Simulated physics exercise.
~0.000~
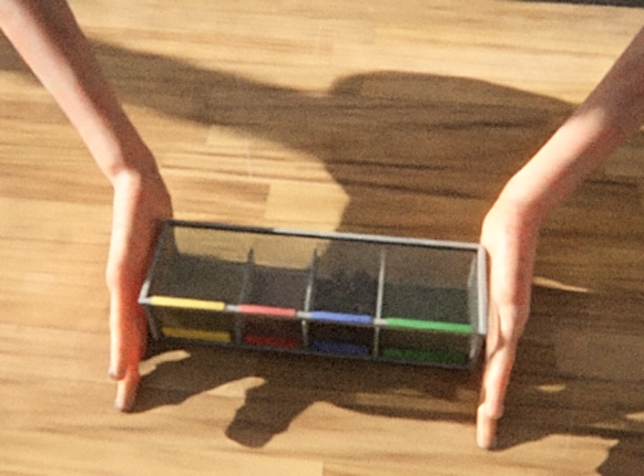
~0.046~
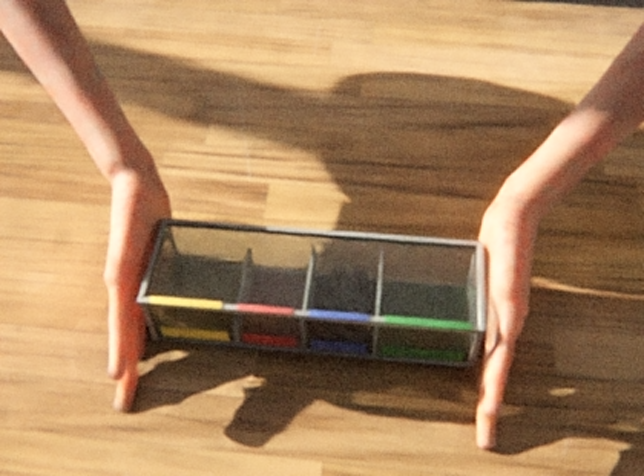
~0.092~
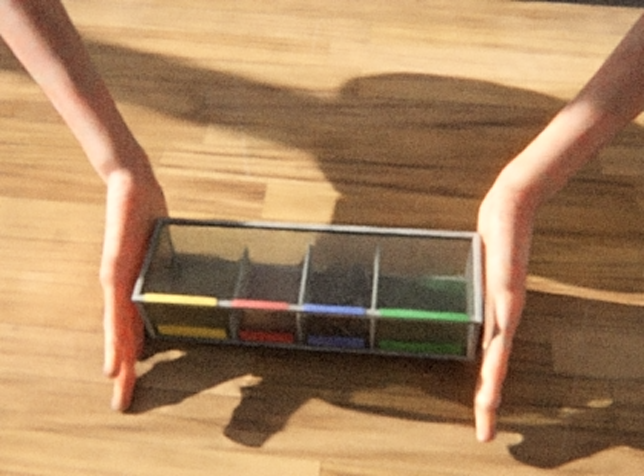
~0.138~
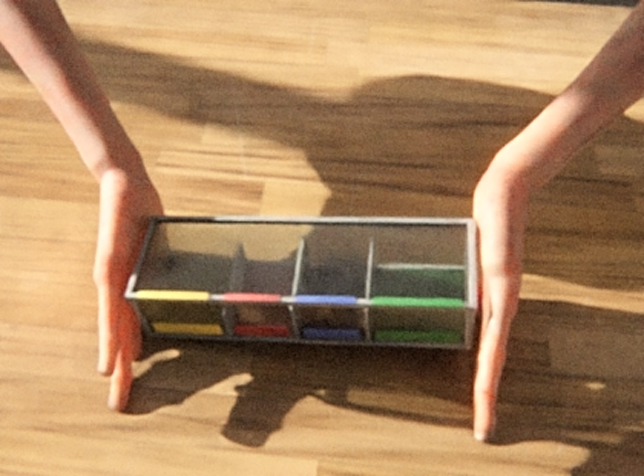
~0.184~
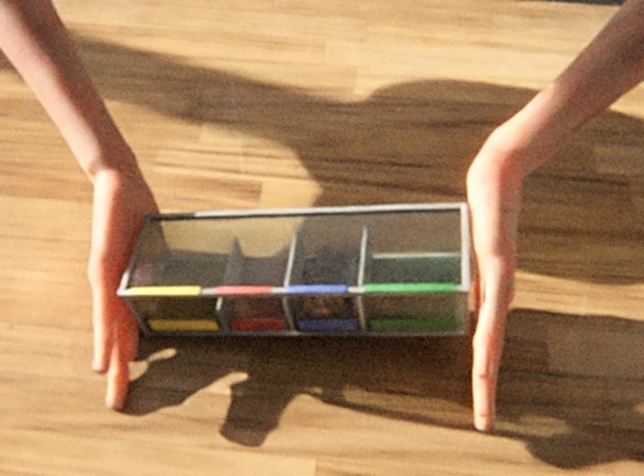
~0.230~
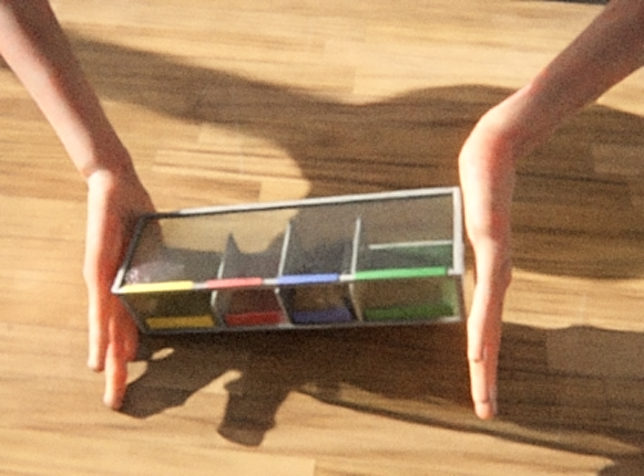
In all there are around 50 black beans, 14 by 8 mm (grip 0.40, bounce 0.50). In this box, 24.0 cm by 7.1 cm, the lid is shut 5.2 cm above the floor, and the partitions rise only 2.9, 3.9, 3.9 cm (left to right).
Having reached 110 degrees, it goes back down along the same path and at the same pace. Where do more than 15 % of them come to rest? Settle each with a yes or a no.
For red compartment, no; for blue compartment, yes; for green compartment, no; for yellow compartment, yes.
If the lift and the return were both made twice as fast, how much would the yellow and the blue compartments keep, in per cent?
Then: Yellow 25, blue 70.
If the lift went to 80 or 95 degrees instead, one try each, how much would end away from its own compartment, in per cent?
About 10 and about 40 per cent, in that order.
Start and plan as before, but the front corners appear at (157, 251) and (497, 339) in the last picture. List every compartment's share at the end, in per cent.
In the end red holds 0 %, blue holds 60 %, green holds 40 % and yellow holds 0 %.
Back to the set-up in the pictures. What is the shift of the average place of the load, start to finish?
It moves around 5.5 centimetres.
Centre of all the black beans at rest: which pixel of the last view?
When it all comes to rest, the middle is near (311, 296).
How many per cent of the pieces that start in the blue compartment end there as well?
Share retained: Some 60 per cent.
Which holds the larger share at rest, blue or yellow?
More ends up in the blue one.
After 1.46 s, tilt 110 degrees; red 5 %, blue 85 %, yellow 10 %.
After 2.29 s, tilt 50 degrees; blue 65 %, yellow 35 %.
After 3.12 s, tilt 0 degrees; red 10 %, blue 60 %, yellow 35 %.
In the end, at 3.7 s, red 10 %, blue 60 %, green 0 %, yellow 35 %.
